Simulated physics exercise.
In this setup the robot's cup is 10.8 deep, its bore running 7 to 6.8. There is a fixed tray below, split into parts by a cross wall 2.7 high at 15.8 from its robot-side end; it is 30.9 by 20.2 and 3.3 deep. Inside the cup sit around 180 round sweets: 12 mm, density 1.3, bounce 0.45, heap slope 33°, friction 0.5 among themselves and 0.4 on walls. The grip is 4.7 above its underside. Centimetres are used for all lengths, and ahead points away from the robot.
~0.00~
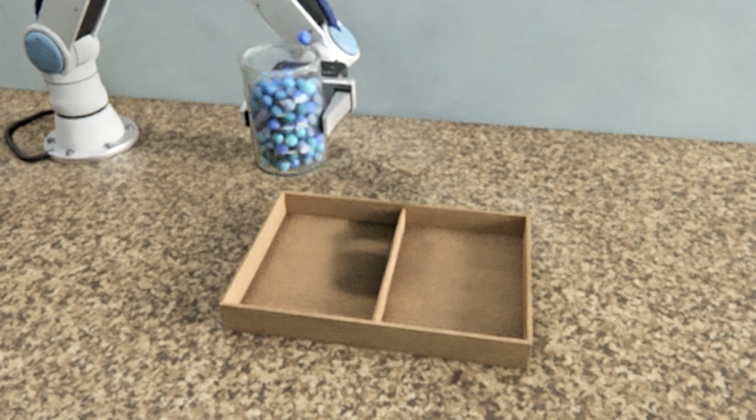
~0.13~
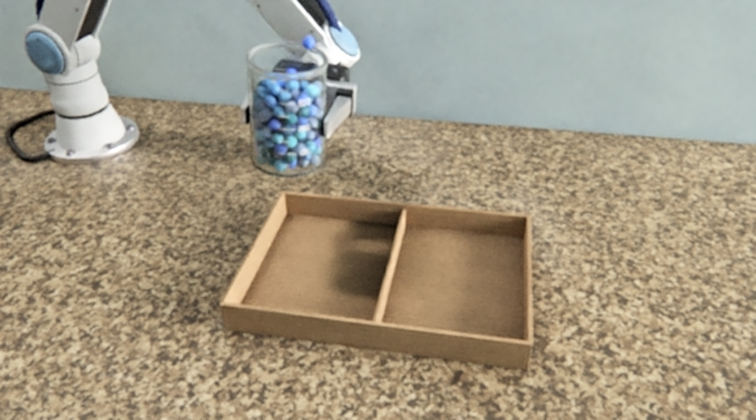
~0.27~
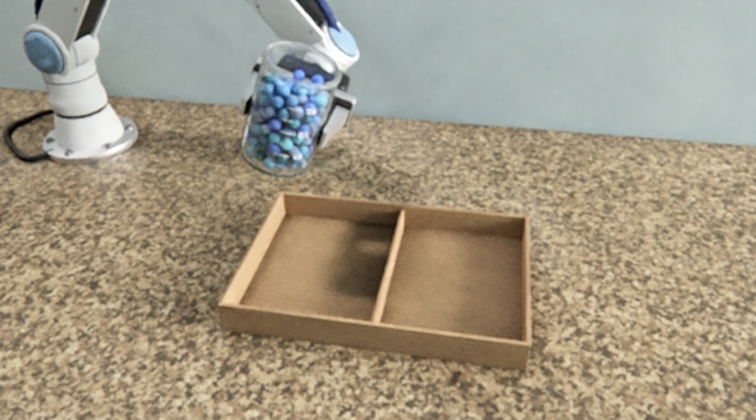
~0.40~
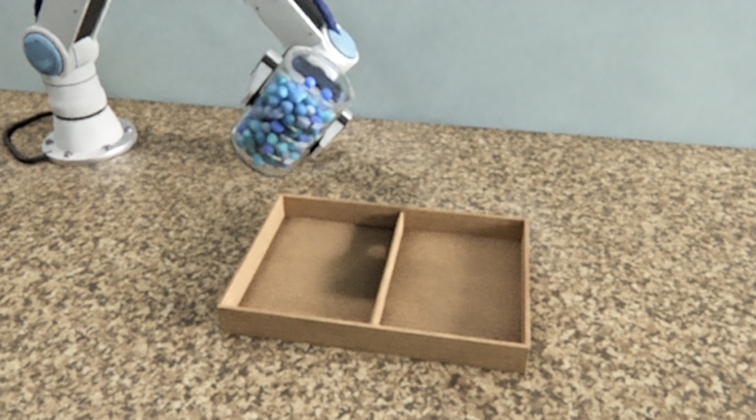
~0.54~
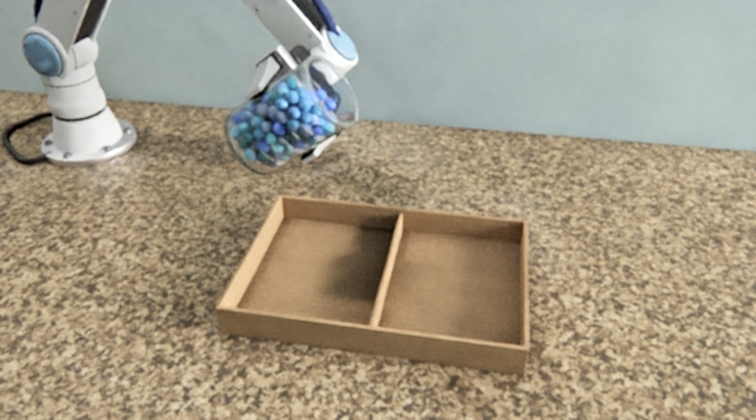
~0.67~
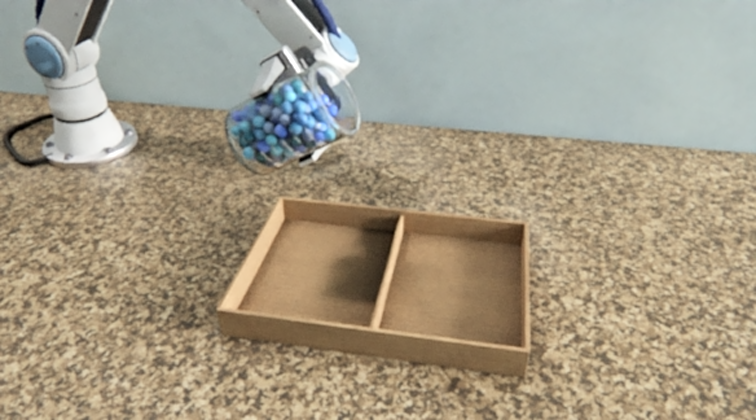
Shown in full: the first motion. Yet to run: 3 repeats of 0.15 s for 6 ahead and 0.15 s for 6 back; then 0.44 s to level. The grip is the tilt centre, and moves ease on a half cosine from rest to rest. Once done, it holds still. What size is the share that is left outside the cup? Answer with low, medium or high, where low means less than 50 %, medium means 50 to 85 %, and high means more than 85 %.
Low.
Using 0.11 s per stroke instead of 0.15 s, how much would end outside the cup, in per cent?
Estimate for that case: 35 %.
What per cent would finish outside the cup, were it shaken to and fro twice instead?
It would come to about 15 %.
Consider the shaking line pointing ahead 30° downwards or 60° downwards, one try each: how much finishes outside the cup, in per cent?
I'd say close to 5 percent for the first and close to 0 percent for the second.
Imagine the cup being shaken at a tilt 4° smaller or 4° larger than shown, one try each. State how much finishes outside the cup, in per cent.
Estimates: 15 % then 25 %.
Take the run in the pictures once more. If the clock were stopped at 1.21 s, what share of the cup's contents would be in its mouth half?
Near 45 in a hundred.
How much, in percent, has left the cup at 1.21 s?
Roughly 10 percent is out.
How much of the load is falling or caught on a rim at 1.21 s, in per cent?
Roughly 3 per cent.
After 1.21 s, tilted 59° forward, highest piece 23 above the table; 161 in the cup, 10 in the far-side part, 3 in the robot-side part, 5 in flight or on a rim.
After 1.74 s, tilted 39° forward, highest piece 23 above the table; 144 in the cup, 19 in the far-side part, 15 in the robot-side part, 1 on the table or floor.
After 2.21 s, level, highest piece 24 above the table; 144 in the cup, 19 in the far-side part, 15 in the robot-side part, 1 on the table or floor.
After 3.26 s, level, highest piece 24 above the table; 144 in the cup, 19 in the far-side part, 15 in the robot-side part, 1 on the table or floor.
In the end, 144 in the cup, 19 in the far-side part, 15 in the robot-side part, 1 on the table or floor. That is 20 % outside the cup.
